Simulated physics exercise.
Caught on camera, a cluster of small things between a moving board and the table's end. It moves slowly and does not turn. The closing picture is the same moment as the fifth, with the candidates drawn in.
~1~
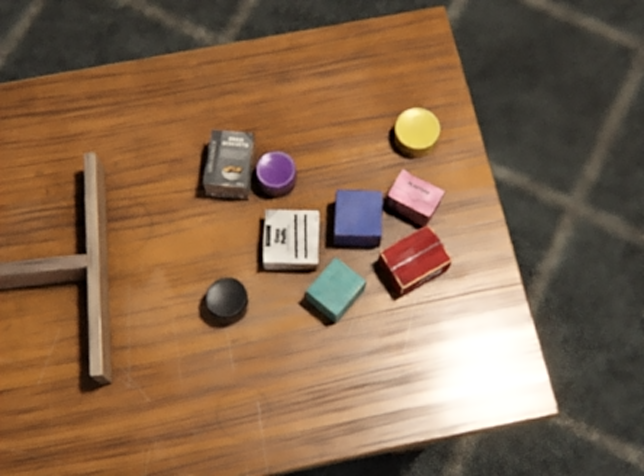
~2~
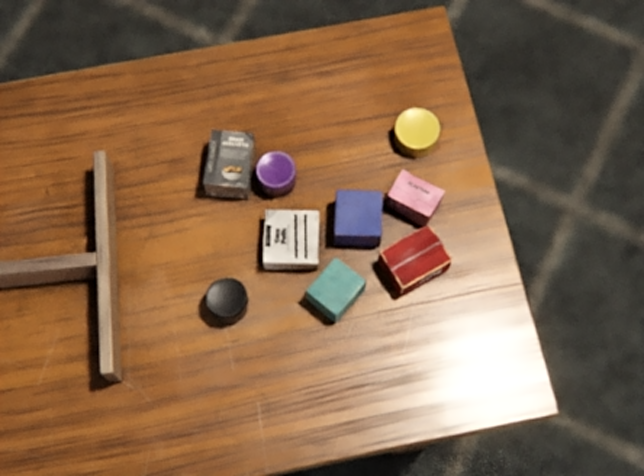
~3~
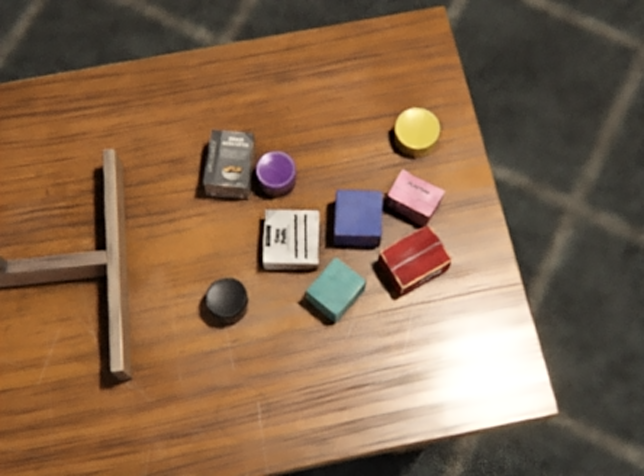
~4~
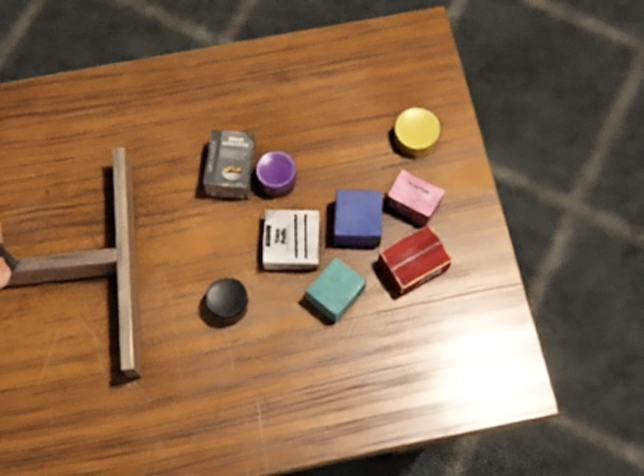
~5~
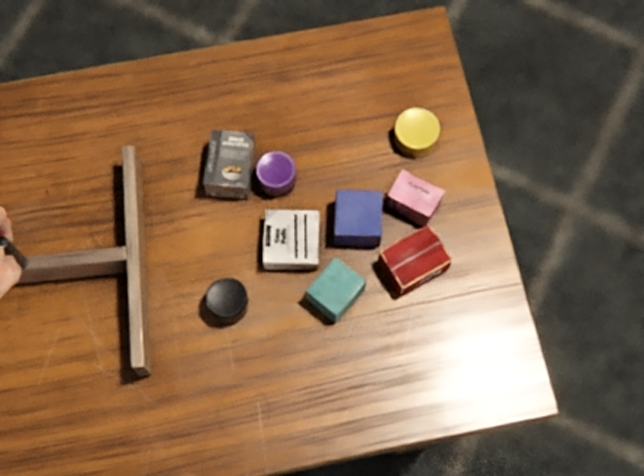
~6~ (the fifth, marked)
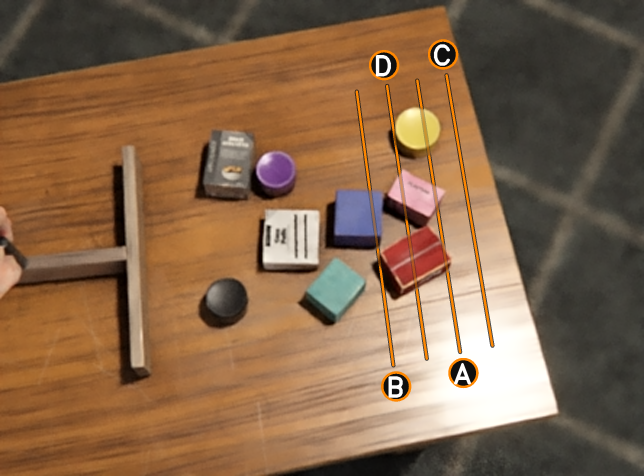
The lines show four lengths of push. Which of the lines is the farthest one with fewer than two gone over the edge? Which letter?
D is the last line within the limit.
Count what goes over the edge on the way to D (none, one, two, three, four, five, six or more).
In all, one.
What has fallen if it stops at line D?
The pink box.
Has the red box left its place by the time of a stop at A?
By then, yes.
On the marked copy, A at (438, 210); B at (374, 222); C at (468, 204); D at (406, 216).
Following D. Soon after the start, board (231, 233); grey packet (255, 159); black jar (265, 296).
Later, board (328, 215); pink box (460, 198); red box (437, 255).
In the end, board (404, 201); pink box over the edge; red box (510, 242); one fallen.
As for the rest, A drops five; B is within the limit but short; C drops six.
